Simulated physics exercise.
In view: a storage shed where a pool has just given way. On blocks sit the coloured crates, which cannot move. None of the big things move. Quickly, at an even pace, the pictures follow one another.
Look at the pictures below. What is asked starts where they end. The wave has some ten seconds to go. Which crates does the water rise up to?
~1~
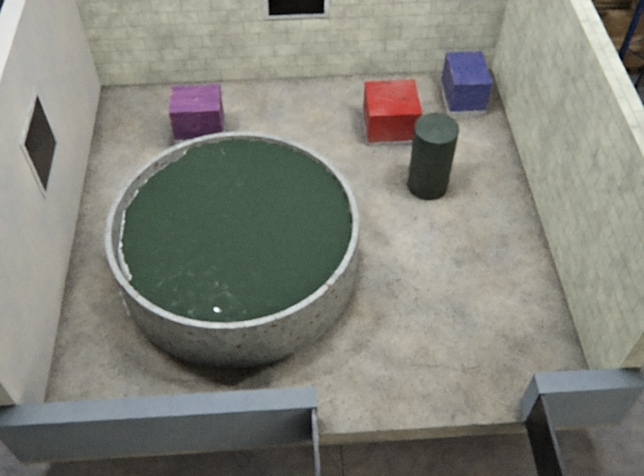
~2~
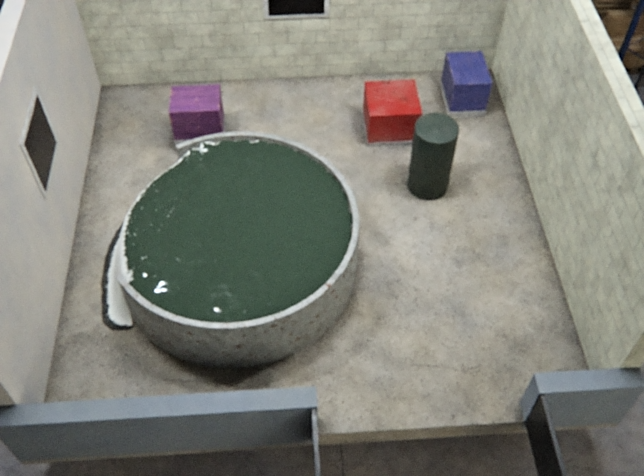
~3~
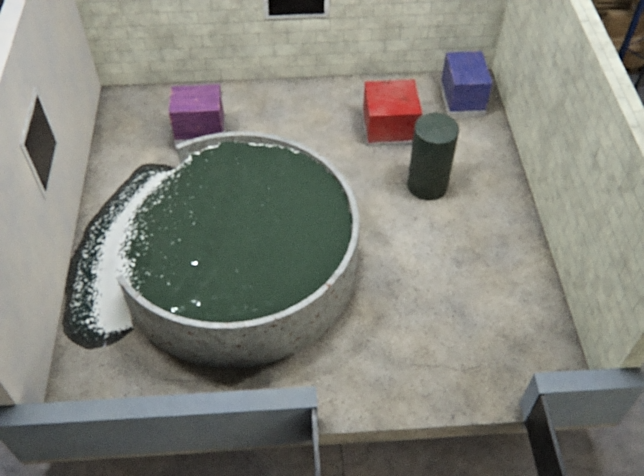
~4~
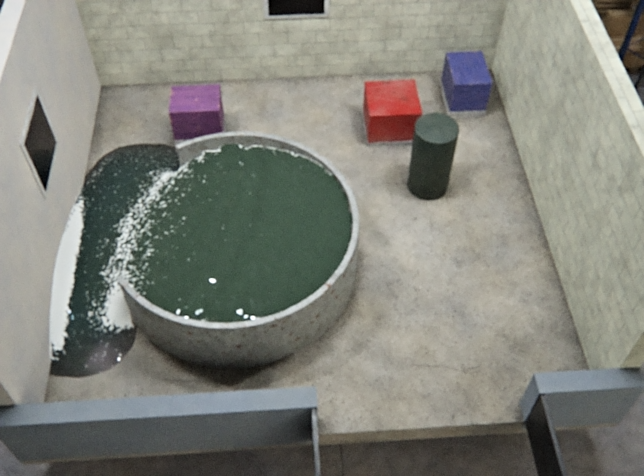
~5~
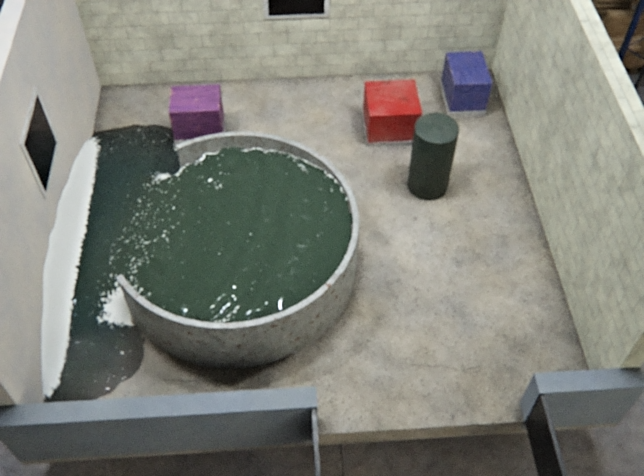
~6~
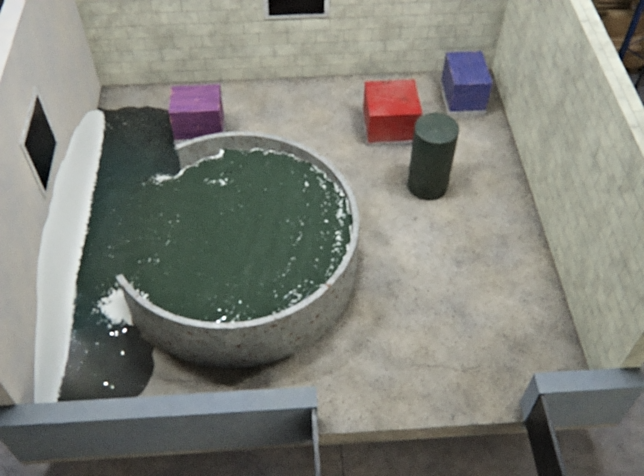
In order: The blue crate meets the water. The purple crate meets the water. The red crate meets the water.
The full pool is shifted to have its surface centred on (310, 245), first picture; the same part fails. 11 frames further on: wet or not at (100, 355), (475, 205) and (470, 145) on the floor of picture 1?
First drenched; next unwetted; last unwetted.
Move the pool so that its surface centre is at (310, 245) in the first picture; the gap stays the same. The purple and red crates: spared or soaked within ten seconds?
Taking each in turn, purple gets flooded, while red gets flooded.
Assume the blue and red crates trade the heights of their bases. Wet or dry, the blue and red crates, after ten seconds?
First the blue crate: It is flooded; then the red crate: It is flooded.
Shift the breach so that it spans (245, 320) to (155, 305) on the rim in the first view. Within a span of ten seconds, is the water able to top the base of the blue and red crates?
First, the blue crate is flooded; second, the red crate is flooded.
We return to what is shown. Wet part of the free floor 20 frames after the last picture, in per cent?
Close to 85 in a hundred, I think.
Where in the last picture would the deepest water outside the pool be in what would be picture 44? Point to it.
Approximate pixel: (594, 397).
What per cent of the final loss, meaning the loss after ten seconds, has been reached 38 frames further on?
My figure: 20 percent.
A moment on, water covers 25 % of the floor; the blue crate not reached, the purple crate water round its plinth, the red crate not reached.
Next, water covers 45 % of the floor; the blue crate not reached, the purple crate water round its plinth, the red crate not reached.
Then, water covers 85 % of the floor; the blue crate water round its plinth, the purple crate water round its plinth, the red crate water round its plinth.
Later, water covers 100 % of the floor; the blue crate water round its plinth, the purple crate water round its plinth, the red crate water round its plinth.
In the end, water covers 100 % of the floor; the blue crate was topped, the purple crate was topped, the red crate was topped.
